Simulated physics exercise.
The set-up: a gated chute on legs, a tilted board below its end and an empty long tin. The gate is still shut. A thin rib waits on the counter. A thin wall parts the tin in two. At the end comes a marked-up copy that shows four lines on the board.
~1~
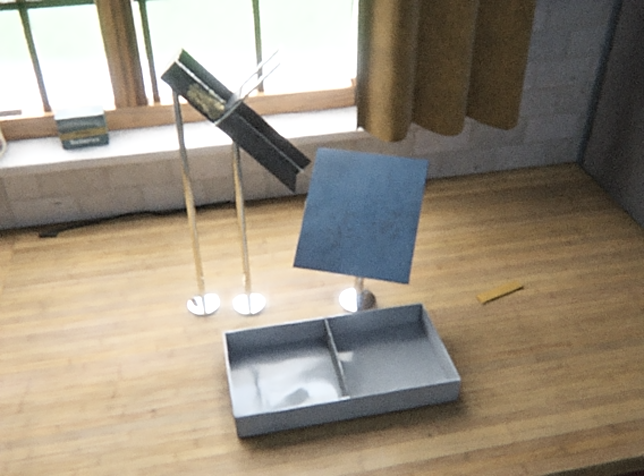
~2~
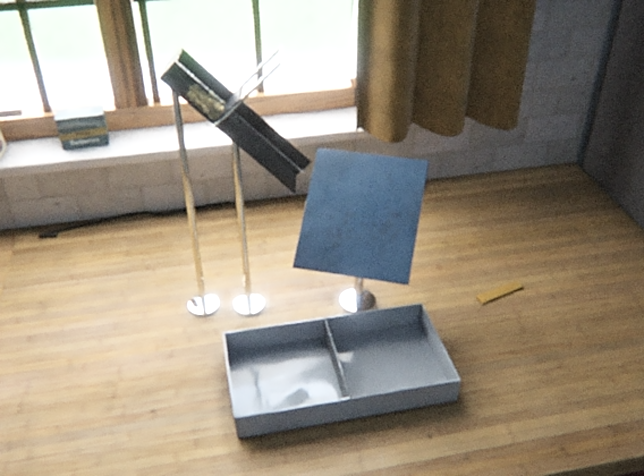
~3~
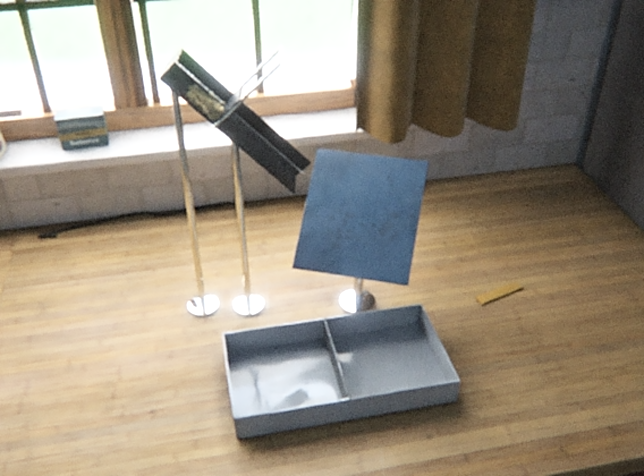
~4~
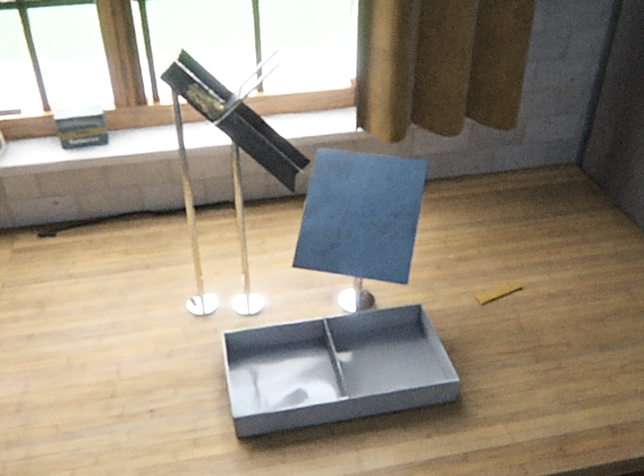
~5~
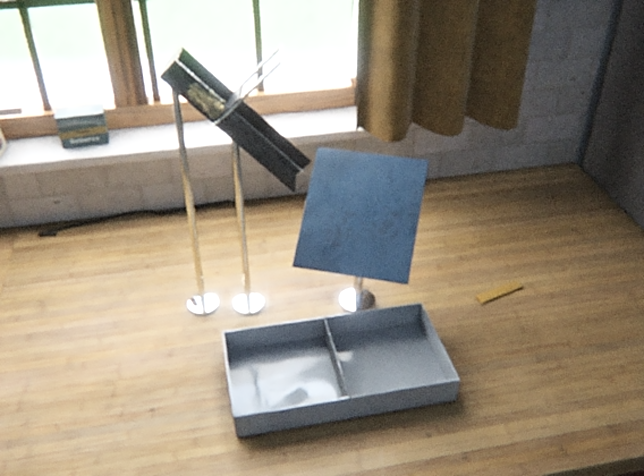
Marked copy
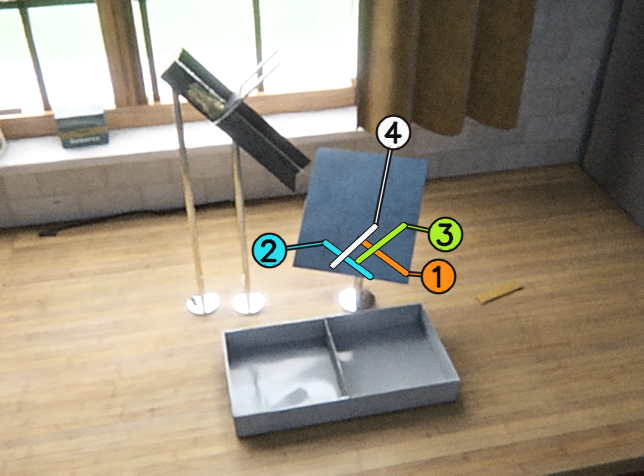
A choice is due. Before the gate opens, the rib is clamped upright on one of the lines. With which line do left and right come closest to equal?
It is 3.
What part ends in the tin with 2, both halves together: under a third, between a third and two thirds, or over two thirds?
It is over two thirds.
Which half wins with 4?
Left.
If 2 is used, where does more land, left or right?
The right half.
On the marked copy, line 1 from (360, 239) to (406, 273); line 2 from (325, 242) to (370, 276); line 3 from (404, 225) to (358, 260); line 4 from (375, 226) to (332, 265).
For line 1, of what is caught, about a quarter in the left half, most in the right.
For line 2, of what is caught, a small part in the left half, nearly all in the right.
For line 3, of what is caught, about half in the left half, about half in the right.
For line 4, of what is caught, nearly all in the left half, a small part in the right.
